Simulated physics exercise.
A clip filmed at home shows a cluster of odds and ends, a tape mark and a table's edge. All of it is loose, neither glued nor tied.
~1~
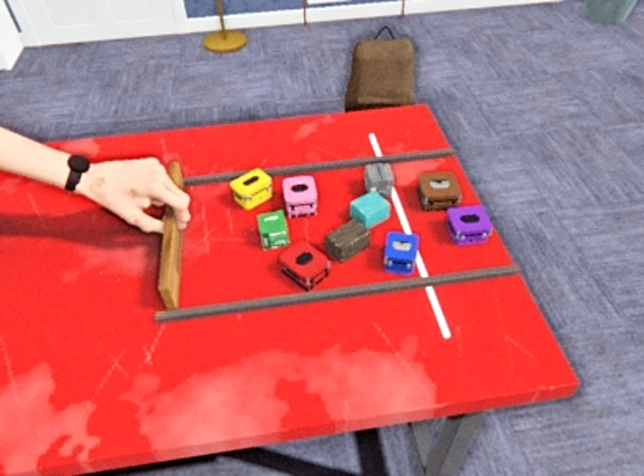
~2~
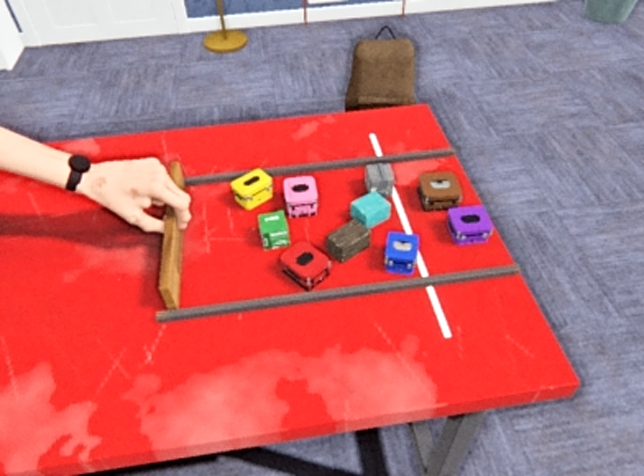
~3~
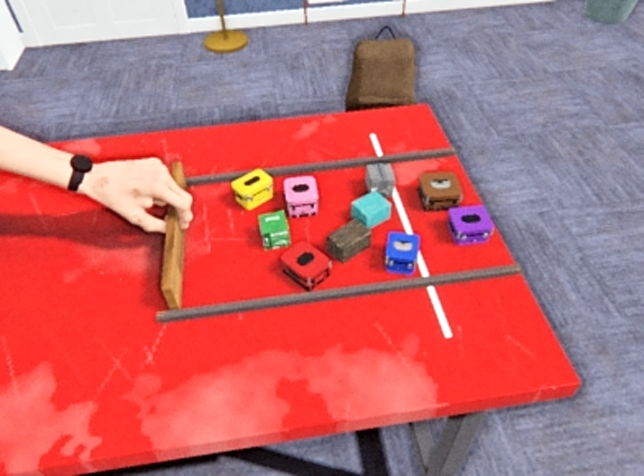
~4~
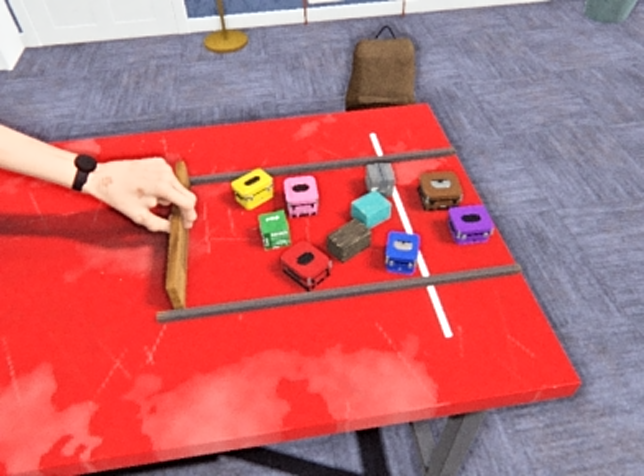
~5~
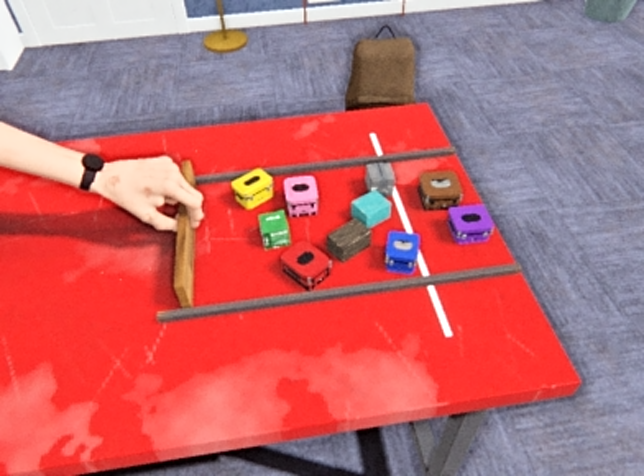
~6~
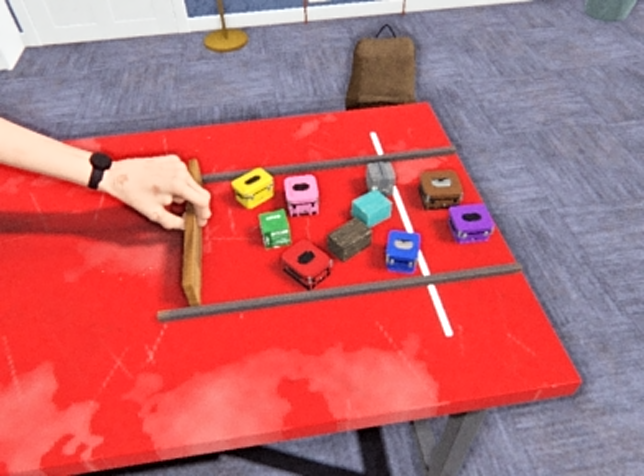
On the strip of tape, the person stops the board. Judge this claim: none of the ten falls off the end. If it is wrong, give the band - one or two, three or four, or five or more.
Pieces going over the end will number nil.
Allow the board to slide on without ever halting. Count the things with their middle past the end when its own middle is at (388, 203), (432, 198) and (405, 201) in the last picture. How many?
Per position: 0 / 2 / 0.
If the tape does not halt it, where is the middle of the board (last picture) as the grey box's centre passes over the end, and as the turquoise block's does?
Roughly (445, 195); roughly (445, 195).
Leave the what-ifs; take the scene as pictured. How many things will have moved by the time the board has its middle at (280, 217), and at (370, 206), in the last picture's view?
By the first moment it's 4, by the second it's 9.
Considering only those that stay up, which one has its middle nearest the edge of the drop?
The one you want is the brown case.
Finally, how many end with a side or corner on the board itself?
Looks like 4 of them, all told.
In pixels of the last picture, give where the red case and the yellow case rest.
You'll find the red case at roughly (439, 255) and the yellow case at roughly (399, 163).
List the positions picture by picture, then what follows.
Purple case (468, 226); brown case (438, 192); grey box (379, 181); board (174, 230); tape (402, 216), in the first frame.
Brown case (439, 192); blue case (401, 253), in the second frame.
Grey box (380, 181); pink case (301, 197), in the third frame.
Purple case (469, 225); board (180, 230), in the fourth frame.
Brown case (439, 191); red case (306, 266), in the fifth frame.
Purple case (470, 224); brown case (440, 190); grey box (380, 180); board (194, 227); tape (404, 215), in the sixth frame.
Soon after, none off yet; purple case at rest near (470, 224); brown case at rest near (440, 190); grey box at rest near (380, 180).
After that, none off yet; purple case at rest near (470, 224); brown case moving near (447, 188); grey box displaced about its own width near (404, 171).
In the end, the number that fall off is zero.
